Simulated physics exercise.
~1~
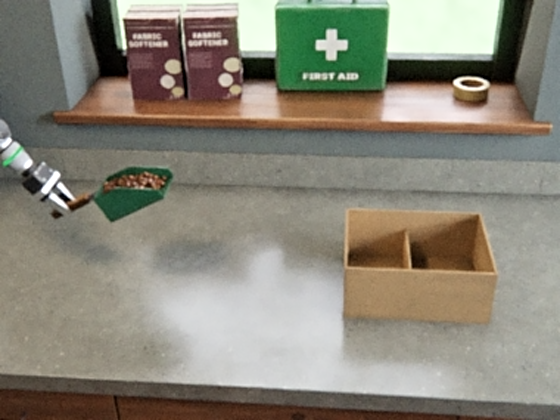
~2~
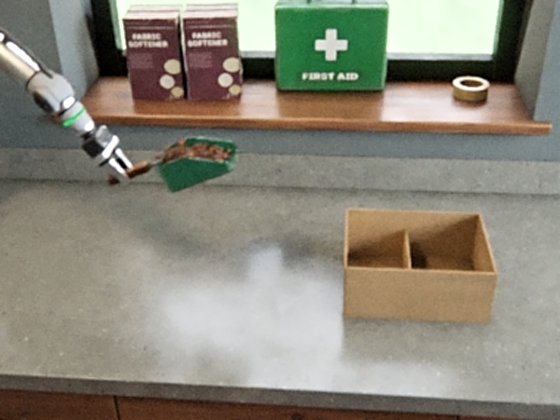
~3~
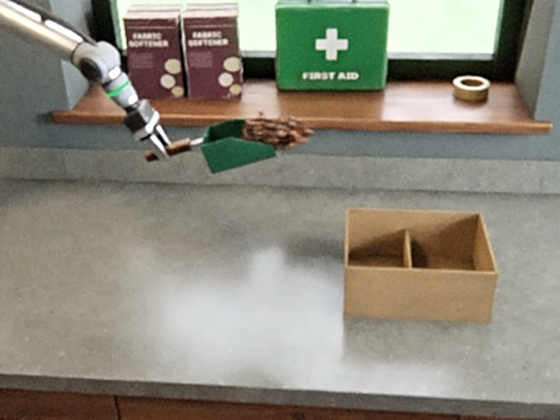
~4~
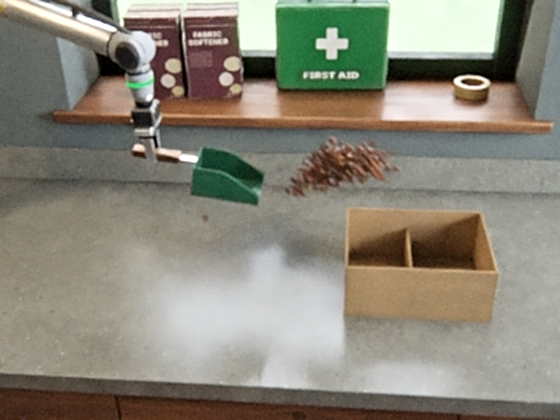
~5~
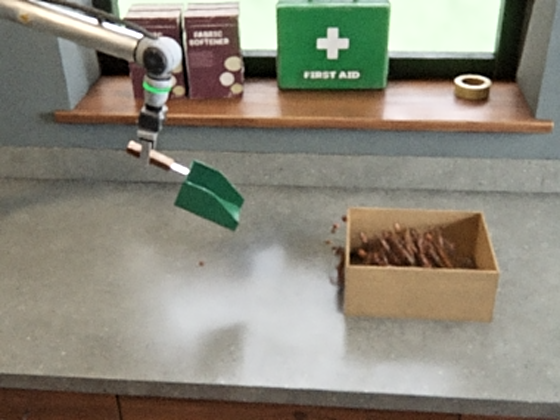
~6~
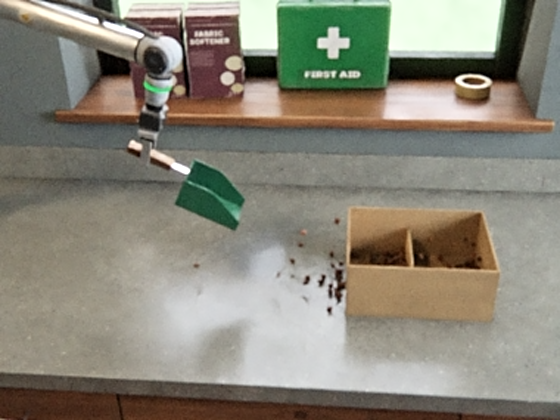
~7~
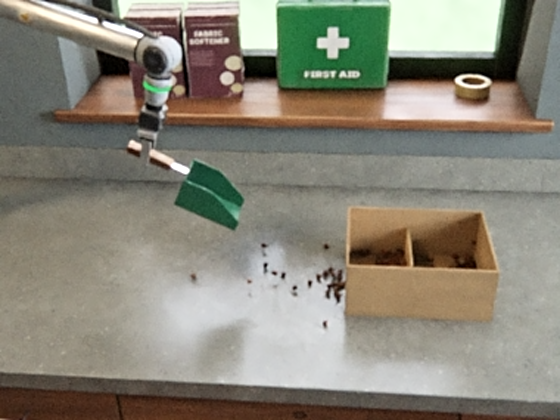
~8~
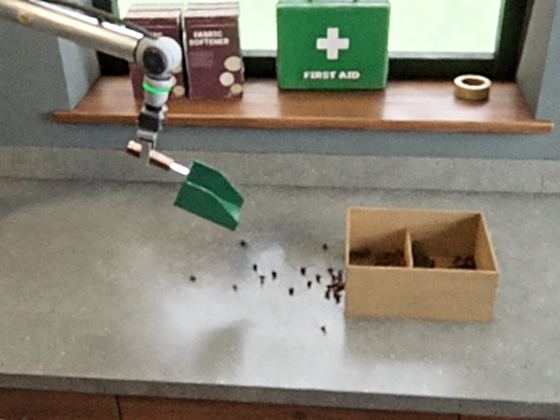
A robot arm swung a green scoop up and to the right and flung its heap of small brown pellets through the air into a divided cardboard-coloured box, most landing inside while a scattering ended up on the grey counter to its left.
